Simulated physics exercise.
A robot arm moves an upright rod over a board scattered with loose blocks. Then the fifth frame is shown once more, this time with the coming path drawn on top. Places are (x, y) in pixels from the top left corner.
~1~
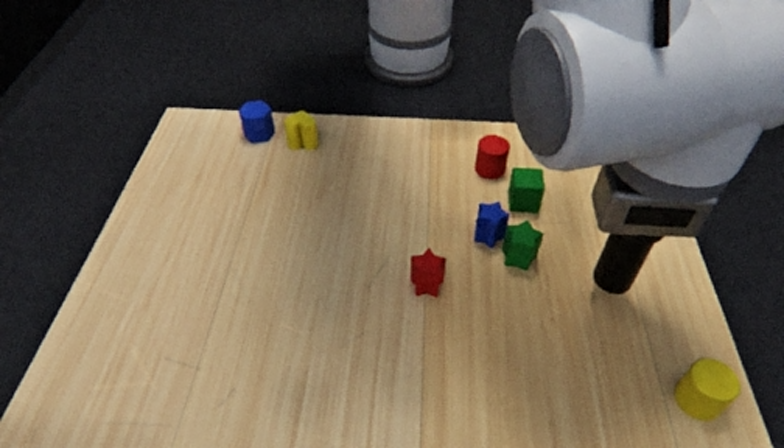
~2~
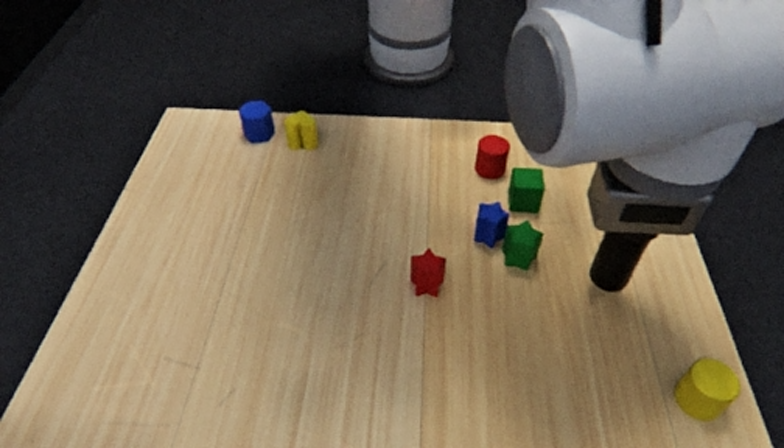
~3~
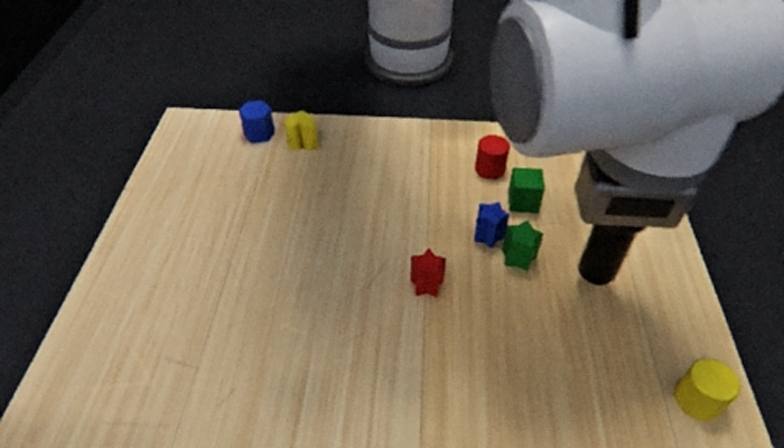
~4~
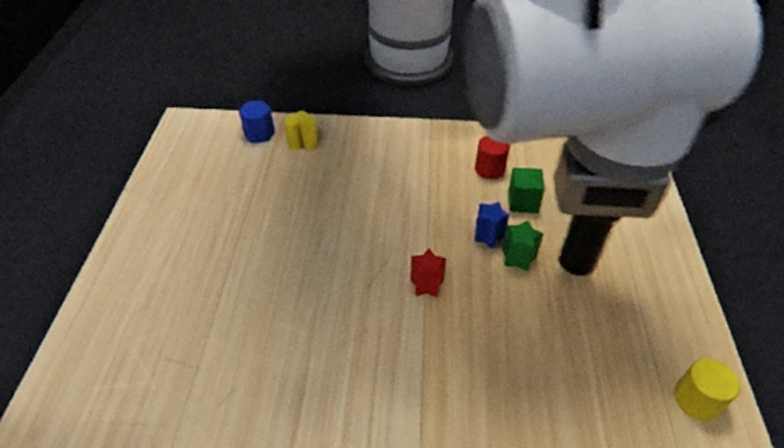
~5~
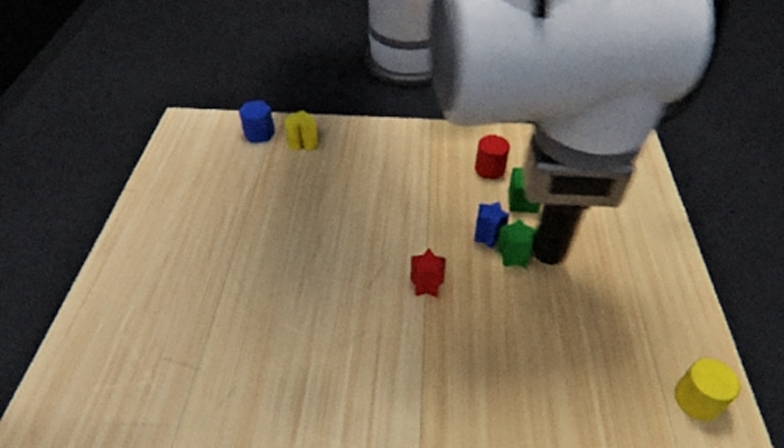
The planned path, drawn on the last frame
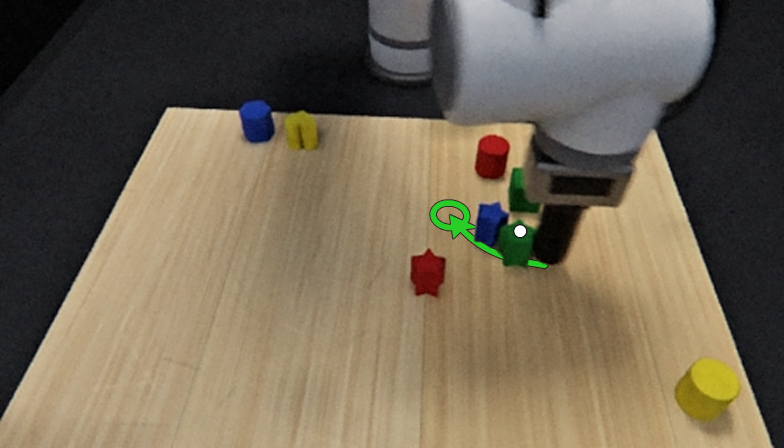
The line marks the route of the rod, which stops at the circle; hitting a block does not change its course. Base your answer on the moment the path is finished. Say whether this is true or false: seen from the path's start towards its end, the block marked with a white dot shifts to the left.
The statement is correct.
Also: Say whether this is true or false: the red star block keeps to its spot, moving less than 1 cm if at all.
True
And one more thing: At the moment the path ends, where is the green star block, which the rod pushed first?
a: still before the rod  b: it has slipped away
It's b.
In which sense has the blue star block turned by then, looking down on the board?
If we look at it from overhead, the blue star block pivots clockwise.
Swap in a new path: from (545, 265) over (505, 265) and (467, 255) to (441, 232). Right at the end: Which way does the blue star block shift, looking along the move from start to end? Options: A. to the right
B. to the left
A.
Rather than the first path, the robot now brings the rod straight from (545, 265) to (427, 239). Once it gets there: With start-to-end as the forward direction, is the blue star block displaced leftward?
My answer is no.
Path on the board, from (545, 265) by way of (505, 257) and (472, 239) to (450, 215); the dot is on the green star block.
The first path, step by step. One third of the way, rod (508, 244); blue star block (468, 199), turned 45° clockwise; green star block (480, 222).
Two thirds of the way, rod (474, 226); blue star block (451, 187), turned 120° clockwise; green star block (444, 210).
At the end, rod (451, 202); red star block in place; blue star block (436, 170), turned 125° clockwise; green star block (427, 203), turned 55° anticlockwise; green square piece in place.
